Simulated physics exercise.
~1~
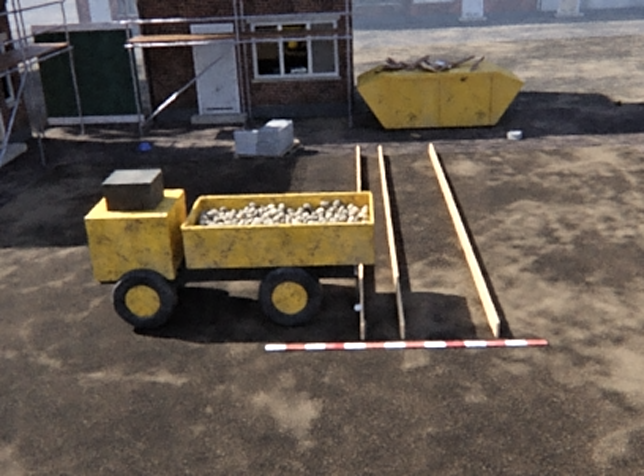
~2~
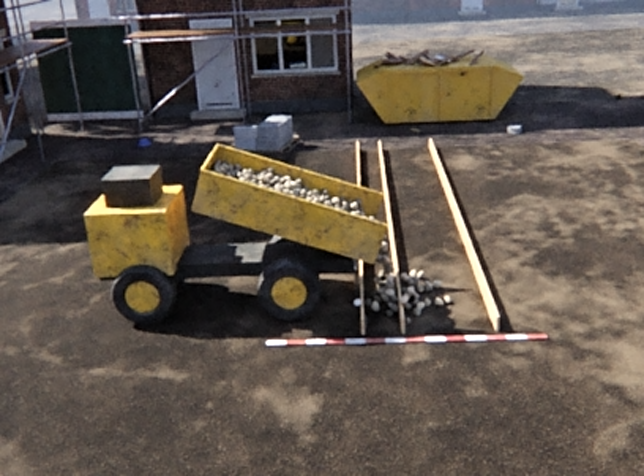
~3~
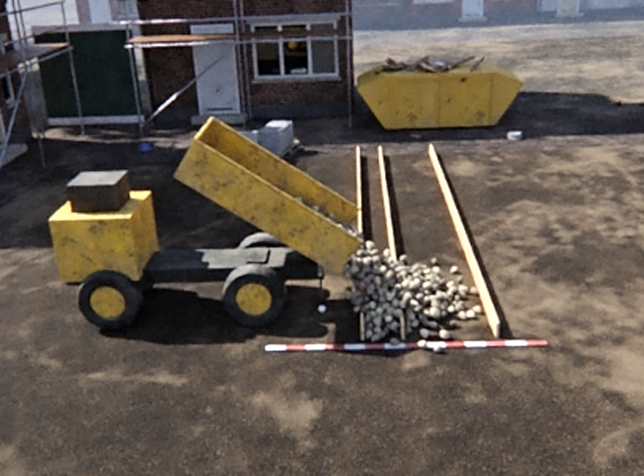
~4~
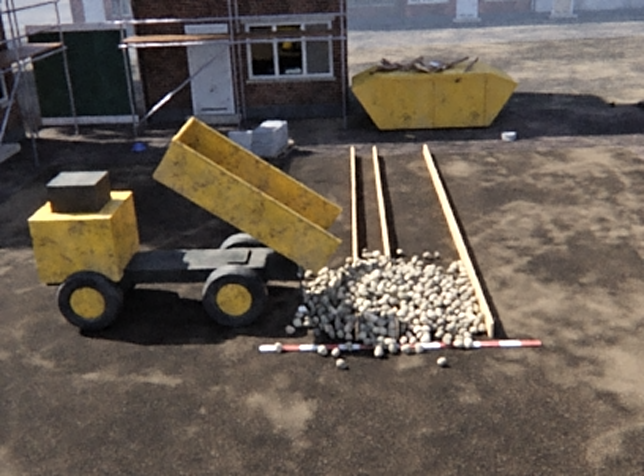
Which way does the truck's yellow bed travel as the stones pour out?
It travels to the left along with the truck, away from the growing heap of stones.
